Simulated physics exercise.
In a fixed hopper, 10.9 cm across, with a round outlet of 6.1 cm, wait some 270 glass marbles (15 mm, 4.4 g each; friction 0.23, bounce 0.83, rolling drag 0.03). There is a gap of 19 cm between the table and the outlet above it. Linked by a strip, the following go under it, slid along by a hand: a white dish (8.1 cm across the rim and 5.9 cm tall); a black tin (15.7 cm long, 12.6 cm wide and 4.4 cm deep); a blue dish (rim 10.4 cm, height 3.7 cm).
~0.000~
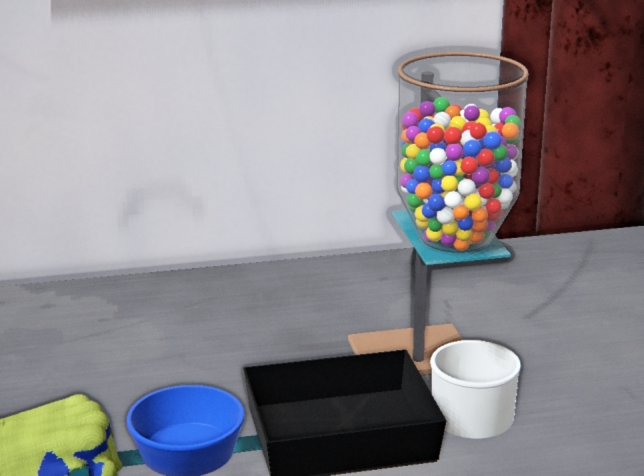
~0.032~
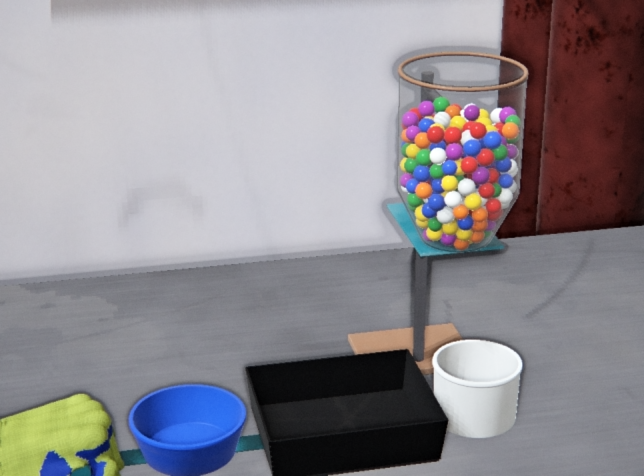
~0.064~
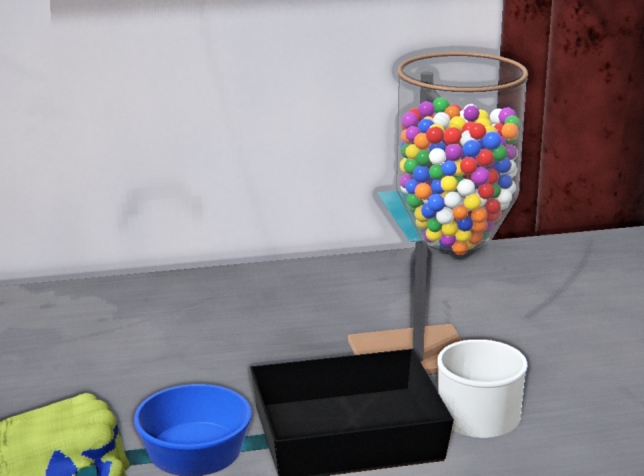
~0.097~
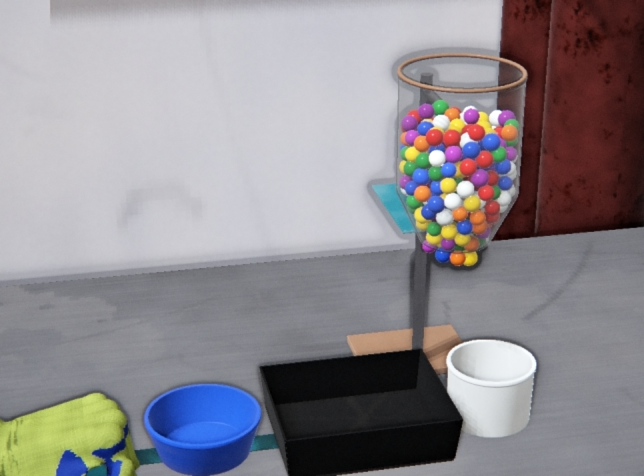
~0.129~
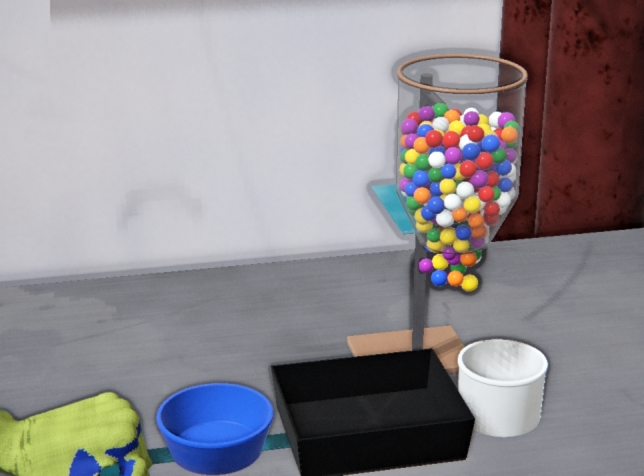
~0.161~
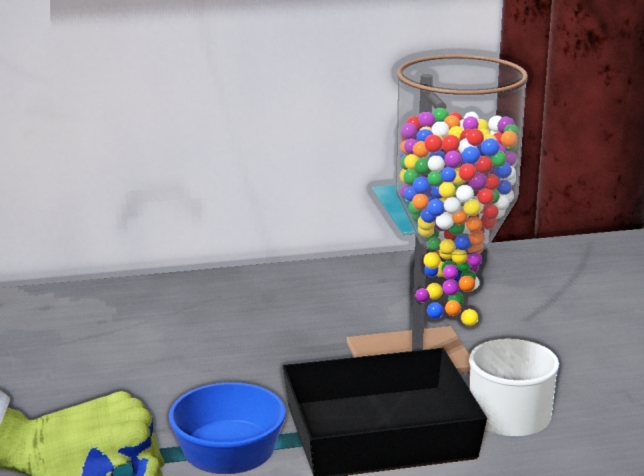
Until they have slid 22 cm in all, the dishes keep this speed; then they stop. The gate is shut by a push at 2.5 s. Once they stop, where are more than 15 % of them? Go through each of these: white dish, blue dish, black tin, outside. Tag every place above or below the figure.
White dish is below, blue dish is above, black tin is above, outside is above.
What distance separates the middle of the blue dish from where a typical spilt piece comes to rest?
That works out to some 44 cm.
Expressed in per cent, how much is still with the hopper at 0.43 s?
Close to 60 in a hundred.
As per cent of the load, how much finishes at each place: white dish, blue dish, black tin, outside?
In per cent: White dish 0, blue dish 30, black tin 45, and outside 25.
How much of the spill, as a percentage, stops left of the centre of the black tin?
About 80 percent.
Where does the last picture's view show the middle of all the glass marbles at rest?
Around (497, 407).
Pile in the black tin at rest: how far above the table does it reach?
Height at rest: Around 4.0 cm.
Then, at 0.43 s, hopper 60 %, black tin 30 %, in the air 15 %; middle of all pieces on or above the table near (459, 262).
After 0.65 s, hopper 35 %, black tin 40 %, blue dish 5 %, in the air 15 %; middle of all pieces on or above the table near (490, 316).
Then, at 0.85 s, hopper 20 %, black tin 40 %, outside 10 %, blue dish 15 %, in the air 15 %; middle of all pieces on or above the table near (493, 351).
Then, at 1.05 s, black tin 45 %, outside 15 %, blue dish 30 %, in the air 15 %; middle of all pieces on or above the table near (486, 384).
In the end, at 3.3 s, hopper 0 %, black tin 45 %, white dish 0 %, outside 25 %, blue dish 30 %.
